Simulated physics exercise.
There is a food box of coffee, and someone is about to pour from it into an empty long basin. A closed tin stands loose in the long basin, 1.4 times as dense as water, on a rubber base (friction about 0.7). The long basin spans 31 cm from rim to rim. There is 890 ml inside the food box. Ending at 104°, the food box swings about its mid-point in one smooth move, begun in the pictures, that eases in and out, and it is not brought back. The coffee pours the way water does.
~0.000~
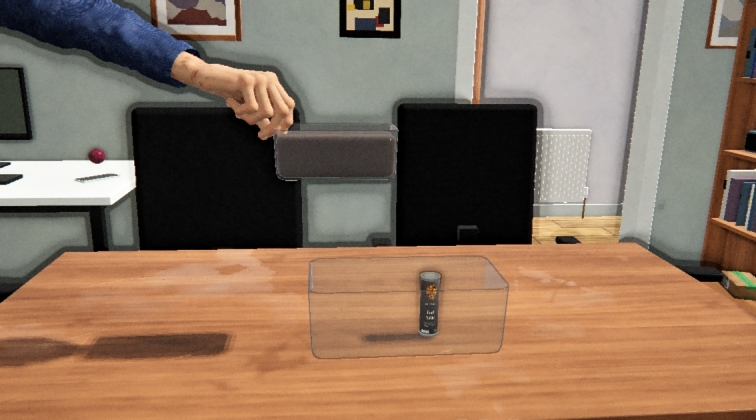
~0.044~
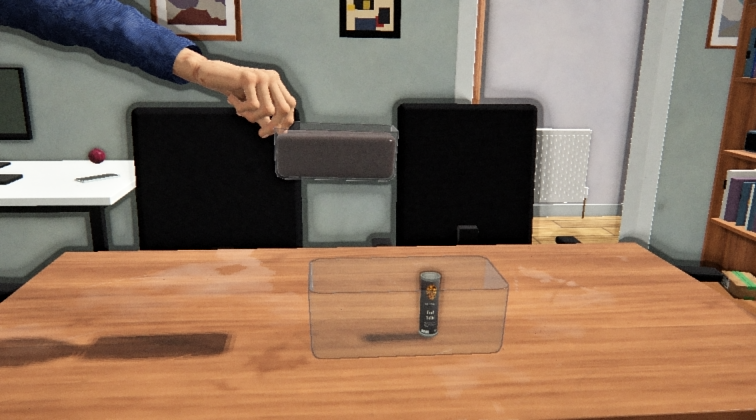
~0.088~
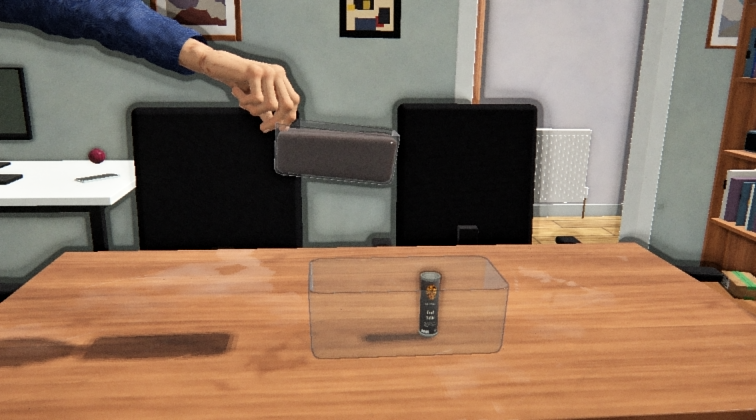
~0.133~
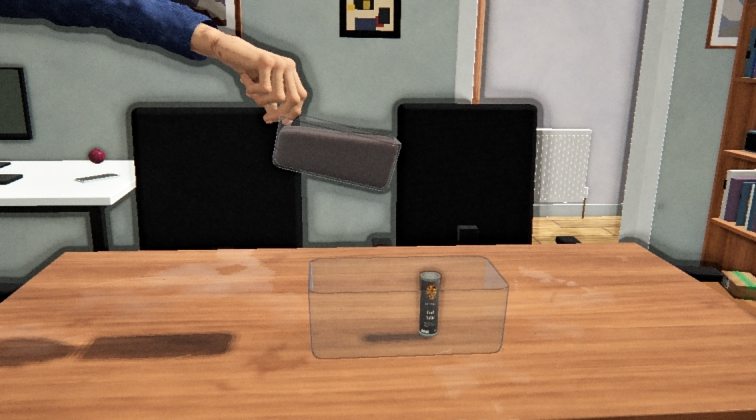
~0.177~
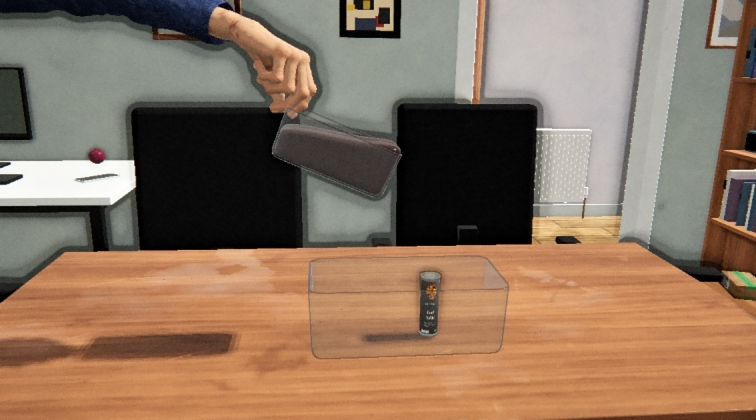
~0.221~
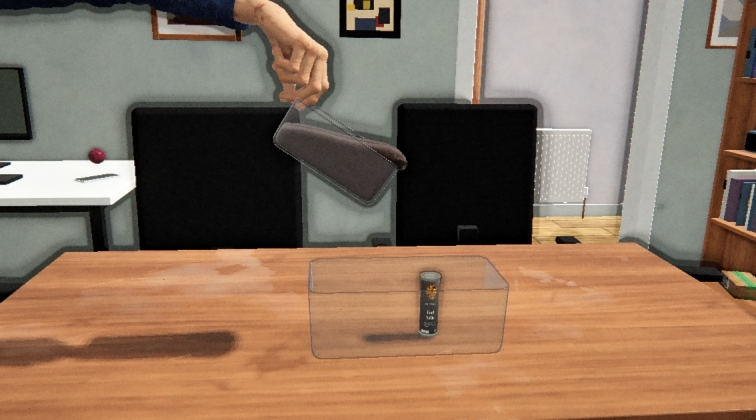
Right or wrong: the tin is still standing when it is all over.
Right, it is still standing.
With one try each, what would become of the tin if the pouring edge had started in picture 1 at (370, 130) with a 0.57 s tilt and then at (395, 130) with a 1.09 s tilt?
Run one: It tumbles. Run two: It does not tip.
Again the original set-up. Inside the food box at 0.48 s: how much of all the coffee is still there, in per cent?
I'd estimate some 14 % remains.
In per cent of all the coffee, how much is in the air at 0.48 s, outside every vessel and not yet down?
Estimate: About 62 % of all of it.
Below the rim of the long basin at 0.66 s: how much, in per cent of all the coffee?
I reckon close to 84 per cent.
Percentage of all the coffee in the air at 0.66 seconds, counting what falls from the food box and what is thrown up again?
Something like 8 per cent is in the air then.
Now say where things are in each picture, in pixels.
In the first frame, it leans 0°; its right rim is at (395, 128); the coffee meets the walls at (278, 134) and (393, 135); the long basin's rim runs from (309, 276) to (497, 272); the tin's top is at (430, 278).
In the second frame, it leans 2°; its right rim is at (395, 130); the coffee meets the walls at (278, 134) and (393, 135).
In the third frame, it leans 6°; its right rim is at (396, 135); the coffee meets the walls at (279, 131) and (394, 138).
In the fourth frame, it leans 13°; its right rim is at (398, 143); the coffee meets the walls at (281, 130) and (396, 141).
In the fifth frame, it leans 23°; its right rim is at (398, 153); the coffee meets the walls at (281, 129) and (396, 147); 2 per cent is over the edge.
In the sixth frame, it leans 34°; its right rim is at (396, 164); the coffee meets the walls at (281, 126) and (389, 152); 7 per cent is over the edge.
After 0.48 s the tilt is 97° and 14 per cent is still to pour; the tin stands where it began.
After 0.66 s the tilt is 104° and 3 per cent is still to pour; the tin stands where it began.
After 0.86 s the tilt is 104° and 0 per cent is still to pour; the tin stands where it began.
After 1.07 s the tilt is 104° and 0 per cent is still to pour; the tin stands where it began.
In the end the tin stands where it began.
